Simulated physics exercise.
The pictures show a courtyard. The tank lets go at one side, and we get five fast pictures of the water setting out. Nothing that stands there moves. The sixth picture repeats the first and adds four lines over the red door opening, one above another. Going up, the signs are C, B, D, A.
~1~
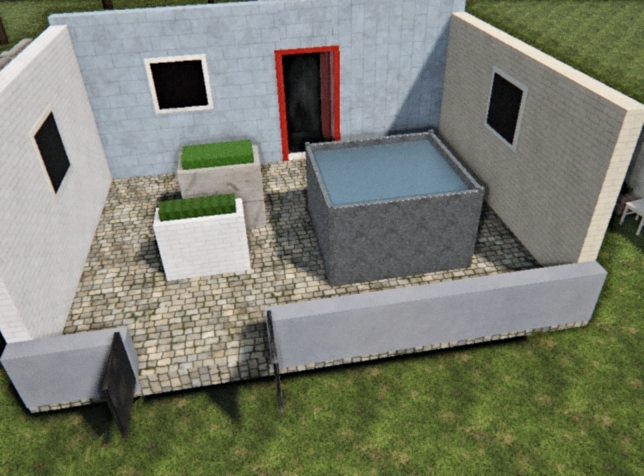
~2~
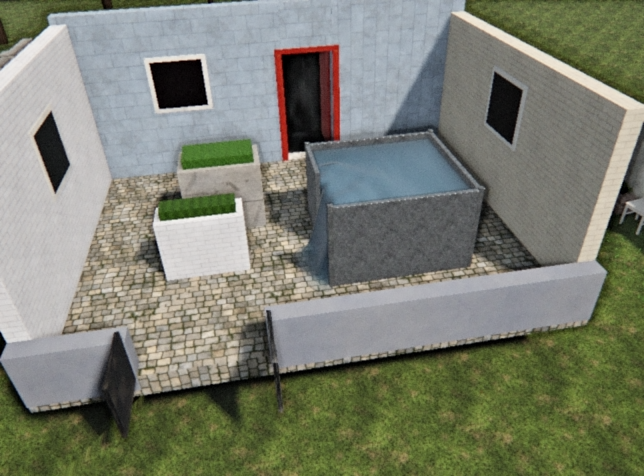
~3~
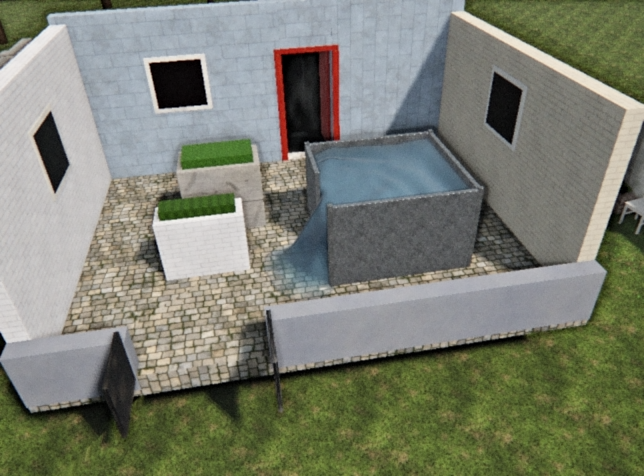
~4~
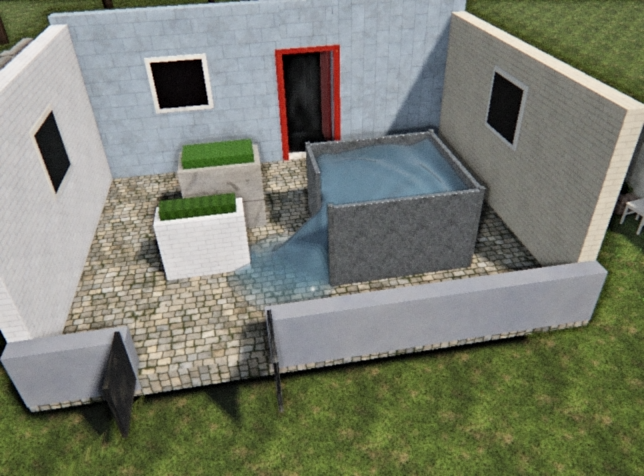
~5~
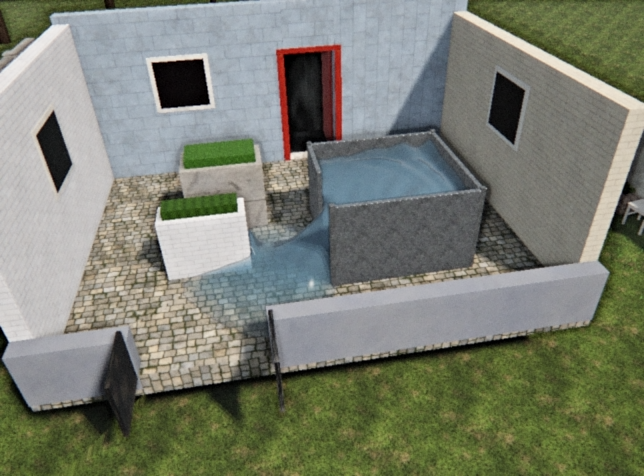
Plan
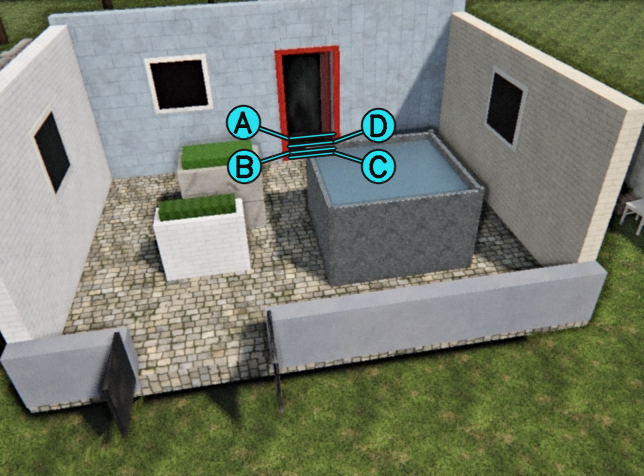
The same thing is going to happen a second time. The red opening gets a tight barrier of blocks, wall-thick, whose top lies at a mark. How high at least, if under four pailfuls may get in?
That is height C.
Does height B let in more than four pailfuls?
No, that is safe.
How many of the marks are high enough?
All of them.
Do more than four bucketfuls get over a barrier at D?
No, not at all.
In cyan, A at (311, 136); B at (311, 150); C at (312, 155); D at (311, 144); from the bottom up C, B, D, A.
Choosing A, nothing gets over.
Choosing B, nothing gets over.
Choosing C, a bucket or two gets in.
Choosing D, nothing gets over.
